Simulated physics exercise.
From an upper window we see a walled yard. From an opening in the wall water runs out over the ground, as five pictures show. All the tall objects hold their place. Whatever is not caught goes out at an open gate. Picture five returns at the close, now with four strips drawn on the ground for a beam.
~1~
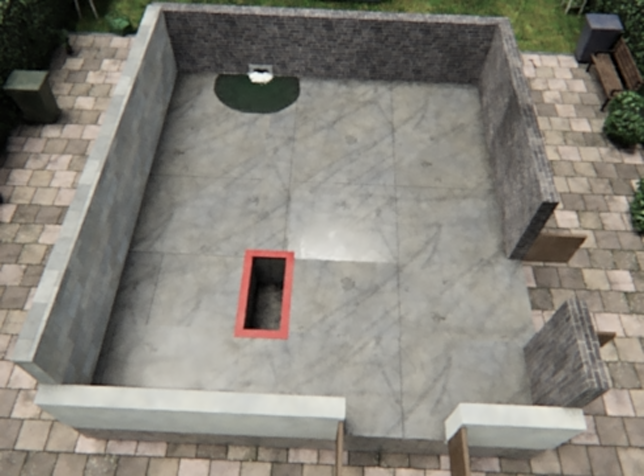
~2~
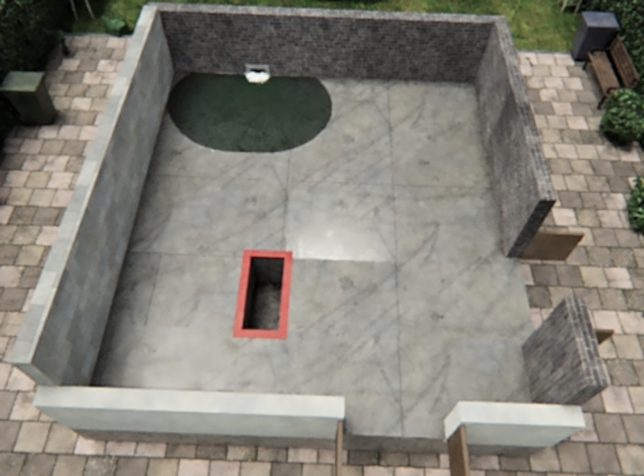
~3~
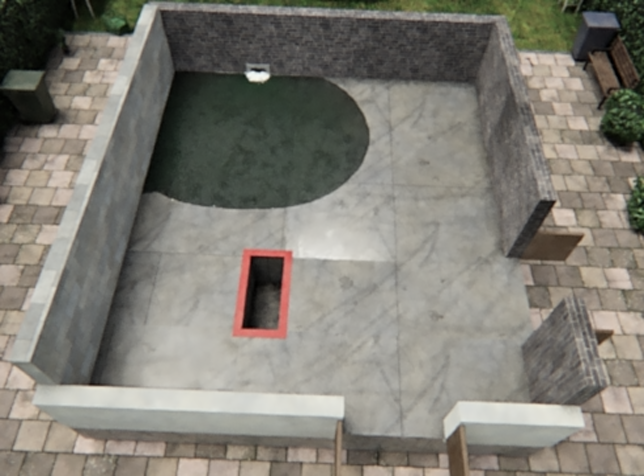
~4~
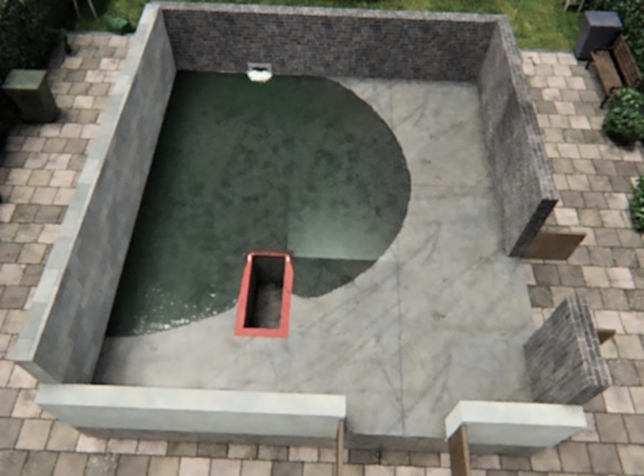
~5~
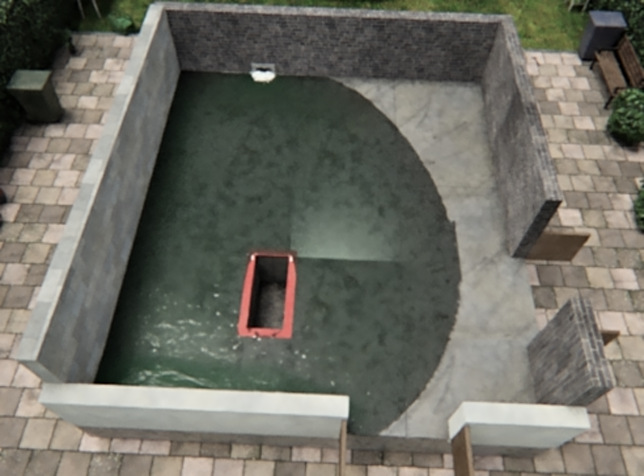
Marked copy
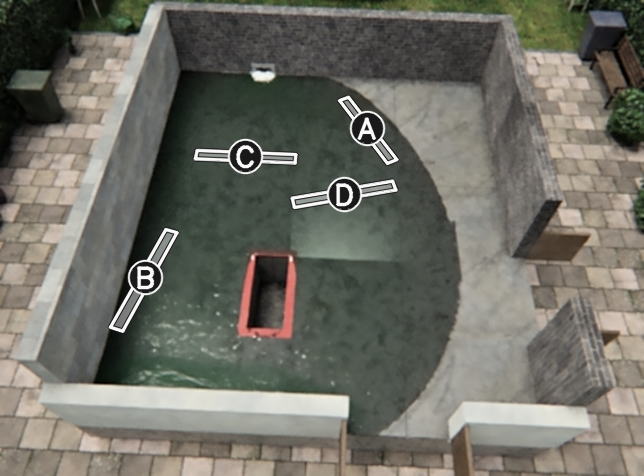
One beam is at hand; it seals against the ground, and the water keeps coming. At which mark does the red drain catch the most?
Choose B.
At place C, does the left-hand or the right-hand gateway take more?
The left gate.
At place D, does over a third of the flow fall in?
No, it does not.
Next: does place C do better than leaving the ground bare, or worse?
It is worse.
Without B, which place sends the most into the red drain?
A.
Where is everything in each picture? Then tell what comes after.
Outfall at (261, 71); red drain at (266, 292); open gate at (515, 302); open gate at (393, 419); water covers 4 % of the ground and shows as far out as (229, 103); red drain still dry.
Water covers 13 % of the ground and shows as far out as (224, 148); red drain still dry.
Water covers 28 % of the ground and shows as far out as (217, 206); red drain still dry.
Water covers 49 % of the ground and shows as far out as (109, 320); red drain taking water.
Water covers 70 % of the ground and shows as far out as (423, 366); red drain taking water.
On the marked copy, A from (344, 98) to (392, 161); B from (116, 329) to (171, 231); C from (196, 154) to (295, 158); D from (293, 202) to (394, 185).
For place A, about 33 % of the stream runs into the red drain, about 67 % out by the gates.
For place B, about 50 % of the stream runs into the red drain, about 50 % out by the gates.
For place C, about 23 % of the stream runs into the red drain, about 77 % out by the gates.
For place D, about 23 % of the stream runs into the red drain, about 76 % out by the gates.
